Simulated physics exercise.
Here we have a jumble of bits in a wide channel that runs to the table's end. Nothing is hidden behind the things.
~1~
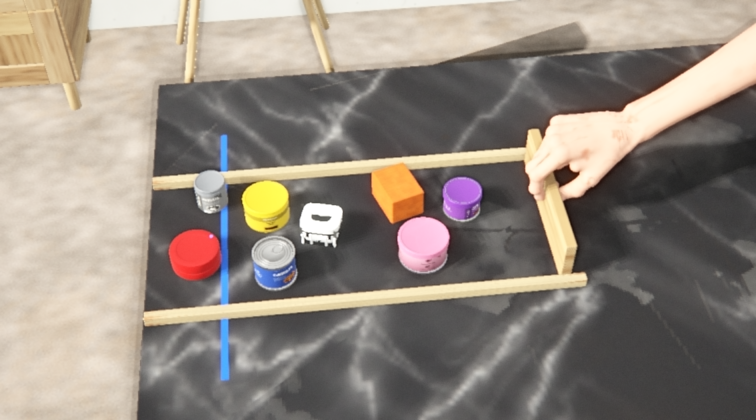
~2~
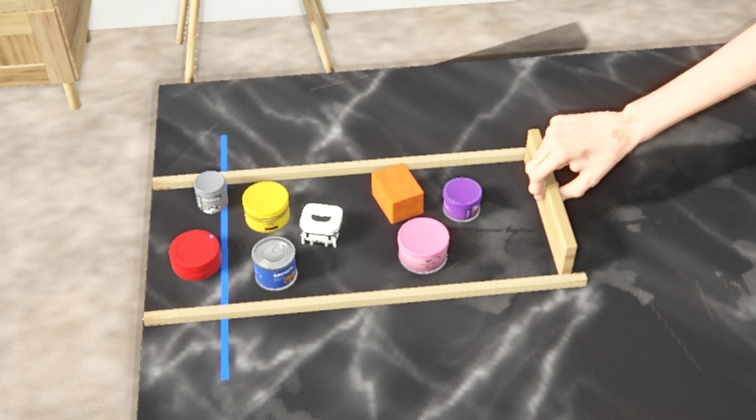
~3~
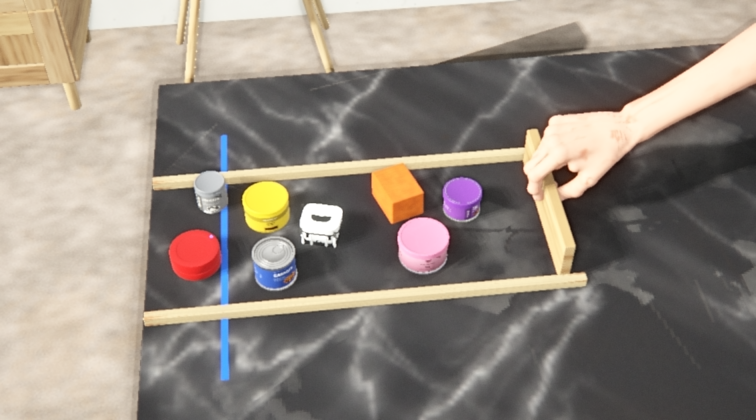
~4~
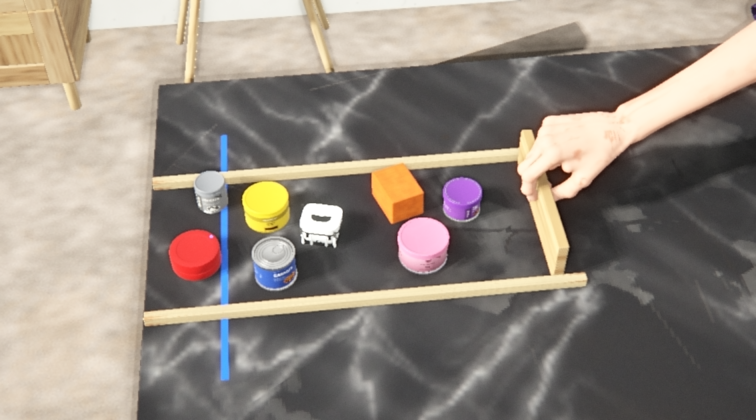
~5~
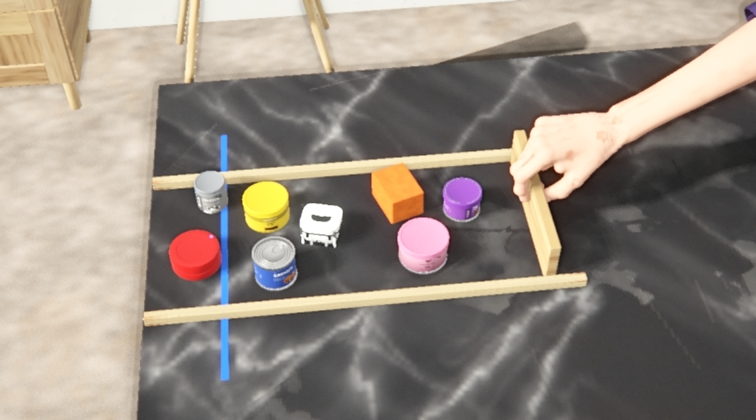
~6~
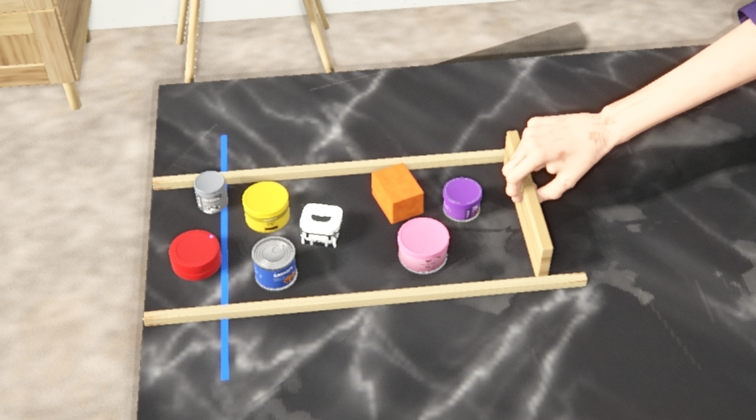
The footage shows a hand sliding a wooden board slightly leftward between two wooden rails on a dark marbled tabletop, while the colourful tubs, orange block and small white object ahead of it stay still near a blue tape line.
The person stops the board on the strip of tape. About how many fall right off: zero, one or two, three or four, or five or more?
As it turns out, the number that fall off is one or two.
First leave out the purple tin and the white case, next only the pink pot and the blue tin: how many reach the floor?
The counts: 0 and 0.
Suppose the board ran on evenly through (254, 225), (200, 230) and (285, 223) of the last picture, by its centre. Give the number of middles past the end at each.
In that order 0, 4 and 0.
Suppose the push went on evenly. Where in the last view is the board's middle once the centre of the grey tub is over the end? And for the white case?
About (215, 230), and (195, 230) for the other.
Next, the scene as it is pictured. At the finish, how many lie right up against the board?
3 of them.
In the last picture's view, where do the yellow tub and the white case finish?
The yellow tub stops around (161, 218); the white case around (176, 246).
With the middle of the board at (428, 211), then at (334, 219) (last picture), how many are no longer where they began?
First 3, then 6.
Early on, none off yet; red lid at rest near (196, 255); grey tub at rest near (211, 192); yellow tub at rest near (267, 208).
Finally, the number that fall off is one or two; lost, red lid.
